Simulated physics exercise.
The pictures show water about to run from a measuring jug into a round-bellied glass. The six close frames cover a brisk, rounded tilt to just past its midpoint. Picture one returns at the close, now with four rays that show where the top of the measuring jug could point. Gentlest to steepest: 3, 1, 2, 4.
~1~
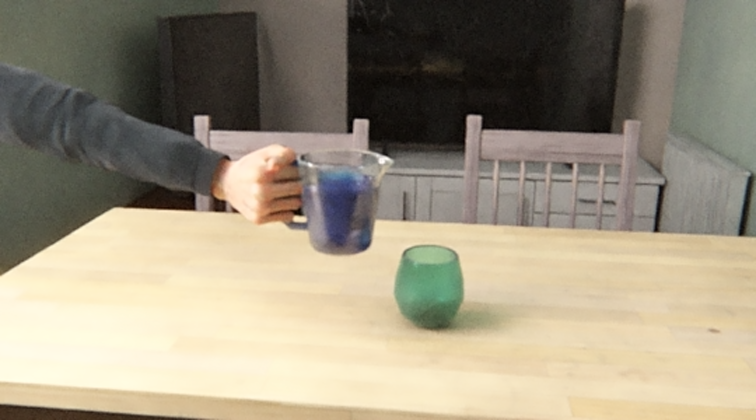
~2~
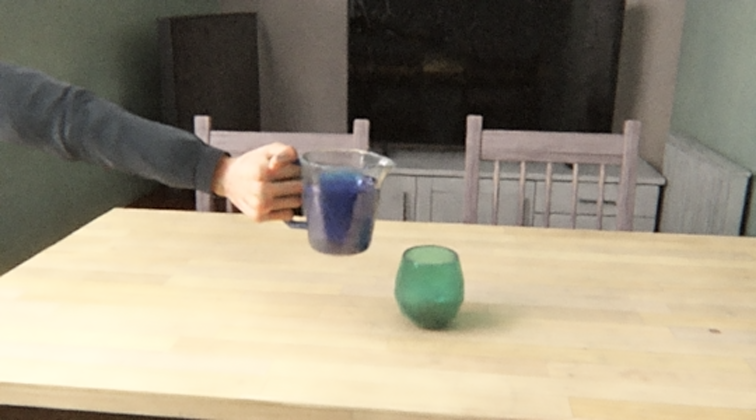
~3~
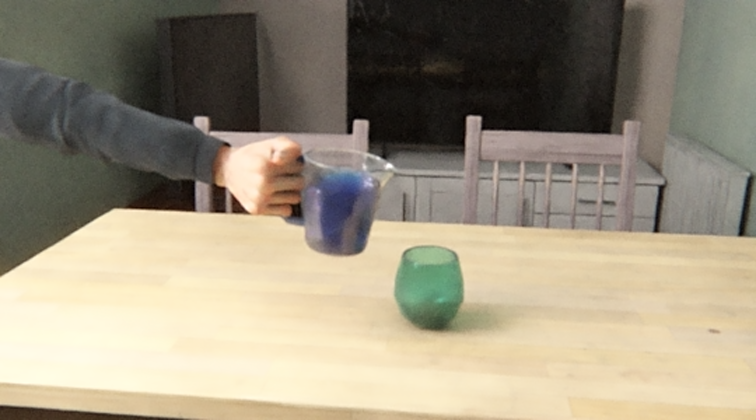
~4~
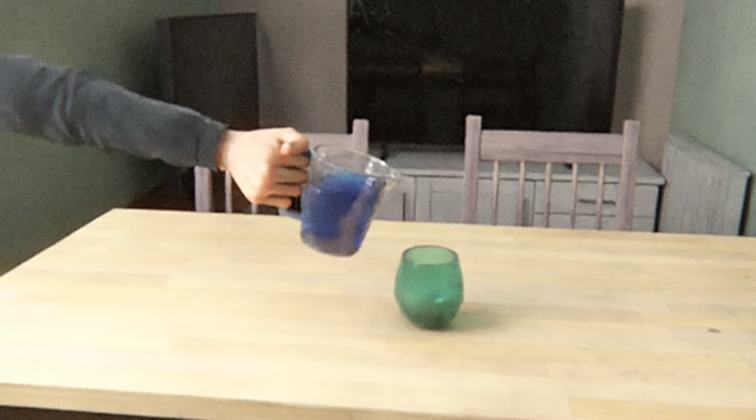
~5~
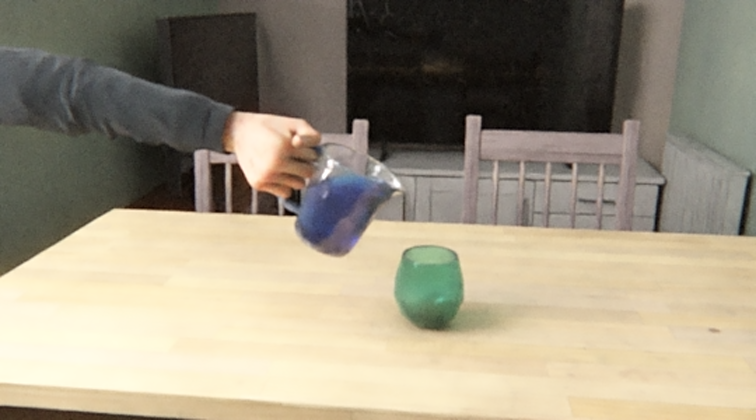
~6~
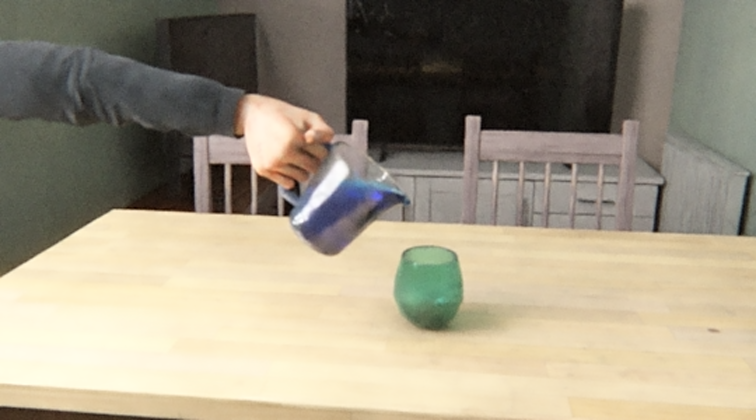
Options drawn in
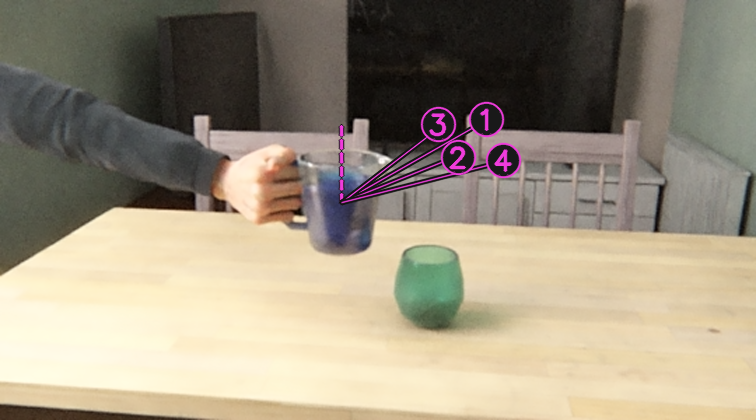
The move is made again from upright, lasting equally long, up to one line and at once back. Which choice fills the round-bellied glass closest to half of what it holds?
Use mark 1.
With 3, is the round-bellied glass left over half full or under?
Under half.
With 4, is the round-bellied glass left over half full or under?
Over half.
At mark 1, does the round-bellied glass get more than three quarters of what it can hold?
No.
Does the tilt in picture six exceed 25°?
Yes, it does.
On the marked copy, 1 at (472, 128); 2 at (441, 162); 3 at (426, 137); 4 at (487, 165).
With 1, the round-bellied glass ends with about 47 % of what it can hold.
With 2, the round-bellied glass ends with about 66 % of what it can hold.
With 3, the round-bellied glass ends with about 31 % of what it can hold.
With 4, the round-bellied glass ends with about 83 % of what it can hold.
